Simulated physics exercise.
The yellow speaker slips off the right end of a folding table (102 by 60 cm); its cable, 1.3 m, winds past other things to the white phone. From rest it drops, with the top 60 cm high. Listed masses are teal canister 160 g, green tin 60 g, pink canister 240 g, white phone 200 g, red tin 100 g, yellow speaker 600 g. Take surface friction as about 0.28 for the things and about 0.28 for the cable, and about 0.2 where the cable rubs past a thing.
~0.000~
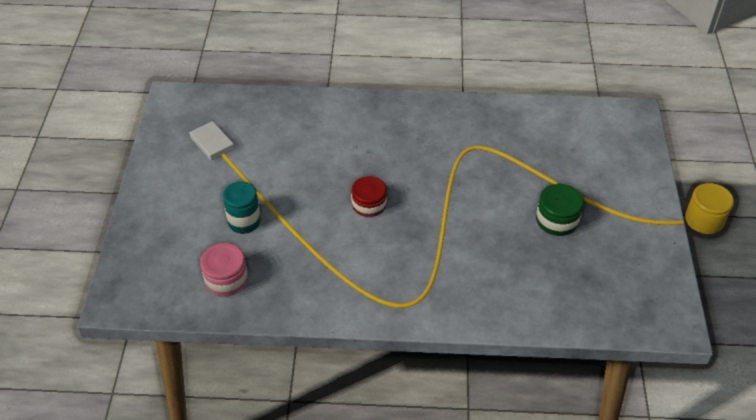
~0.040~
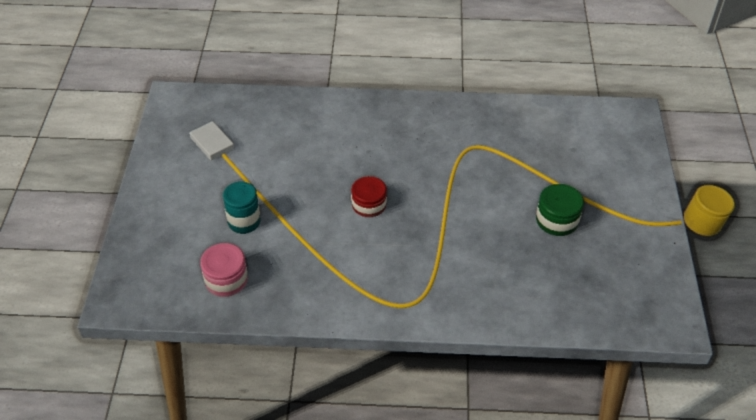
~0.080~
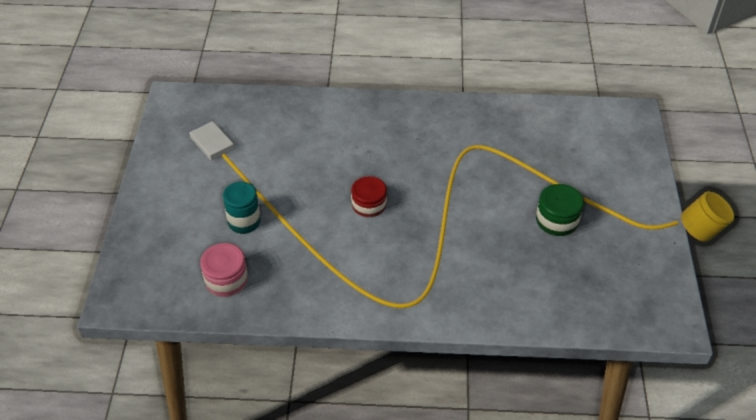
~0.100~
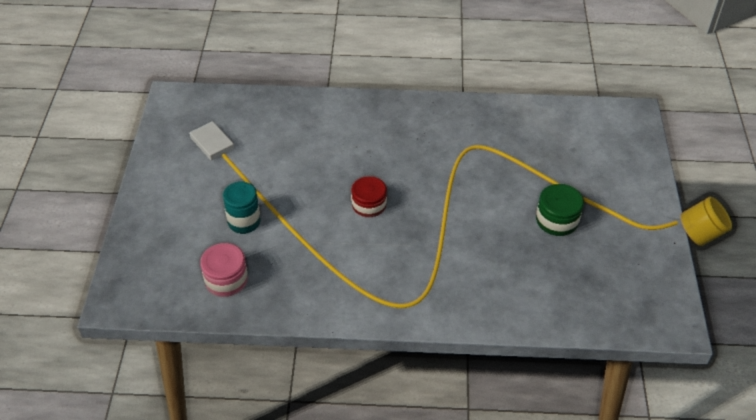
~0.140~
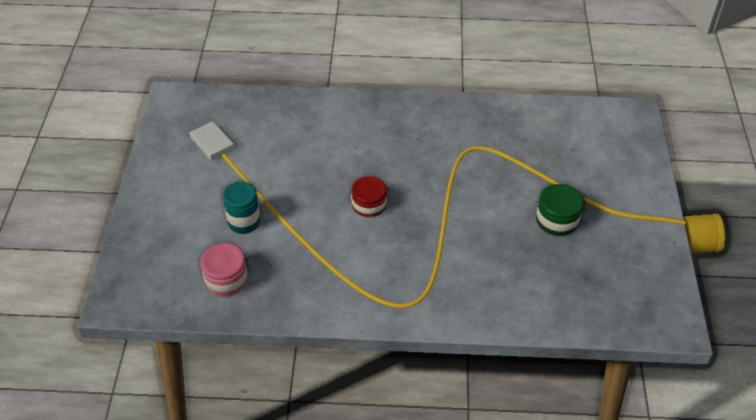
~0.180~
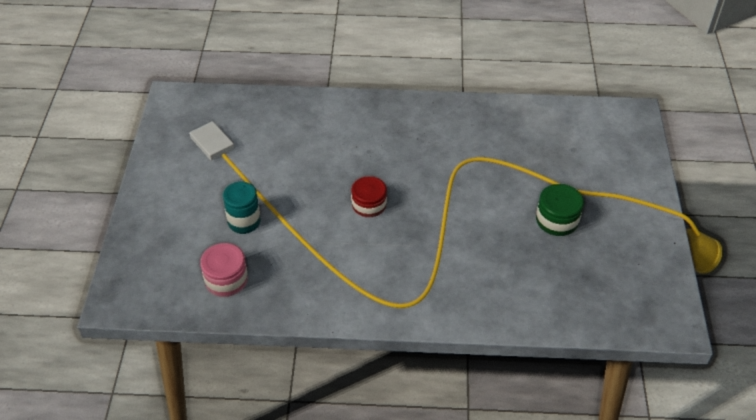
A grey stone-patterned table with wooden legs stands on a pale tiled floor, seen from above by a still camera. A teal canister, a pink canister, a red tin and a green tin sit across it, with a yellow cable winding from a flat white phone to a yellow speaker at the right edge. The speaker tilts, turns over and slides slightly downward, shifting the cable's right section, while everything else stays still.
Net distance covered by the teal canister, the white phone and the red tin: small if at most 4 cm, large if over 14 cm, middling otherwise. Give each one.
The teal canister covers a small distance. The white phone covers a large distance. The red tin covers a large distance.
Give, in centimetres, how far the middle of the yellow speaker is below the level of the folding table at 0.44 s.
Depth: About 55 cm.
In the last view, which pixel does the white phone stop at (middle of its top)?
Top at rest: About (350, 185).
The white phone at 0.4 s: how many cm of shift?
6 cm.
After 0.4 s, the cable's tail end at (262, 153); red tin 8 cm off its start, white phone 6 cm off its start, green tin 6 cm off its start.
After 0.7 s, the cable's tail end at (322, 167); red tin 29 cm off its start, white phone 25 cm off its start, green tin 8 cm off its start.
After 0.9 s, the cable's tail end at (340, 174); red tin over the edge, white phone 29 cm off its start at (350, 185), green tin 8 cm off its start at (588, 231).
After 1.2 s, the cable's tail end at (340, 174); red tin over the edge, white phone 29 cm off its start, green tin 8 cm off its start.
After 2.4 s, the cable's tail end at (340, 174); red tin over the edge, white phone 29 cm off its start at (350, 185), teal canister 0 cm off its start at (240, 193), green tin 8 cm off its start at (588, 231).
